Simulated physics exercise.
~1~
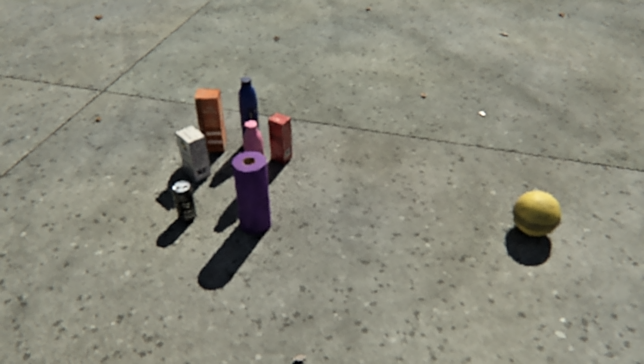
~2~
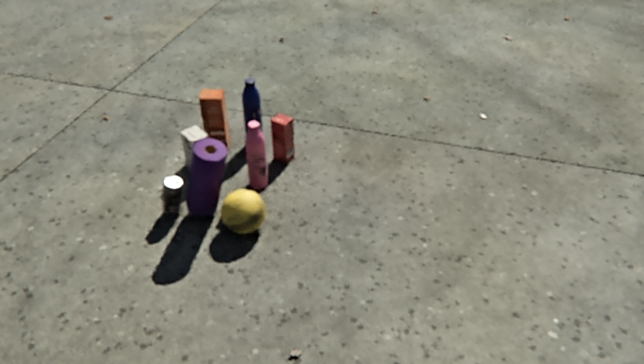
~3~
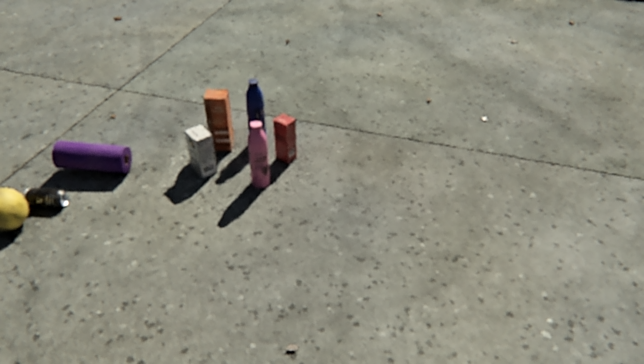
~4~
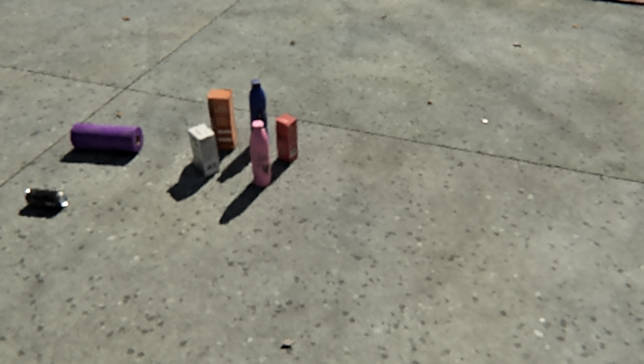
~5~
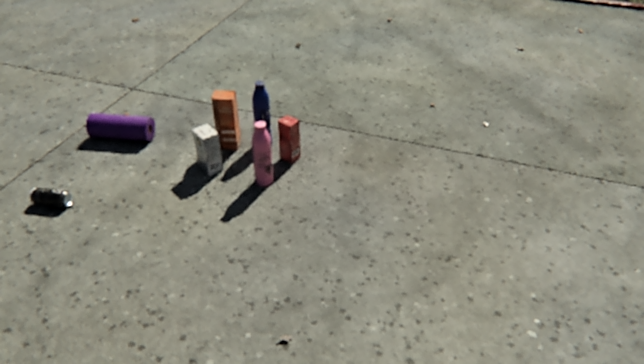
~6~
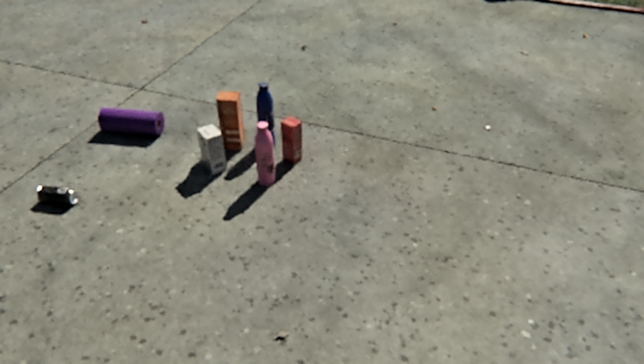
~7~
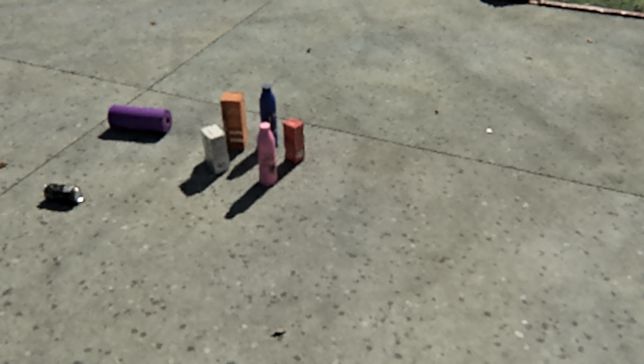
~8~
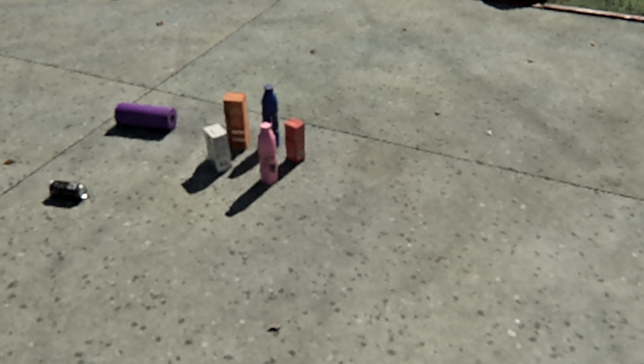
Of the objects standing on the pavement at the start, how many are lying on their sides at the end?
Two of them are lying on their sides at the end, the purple roll and the black can.
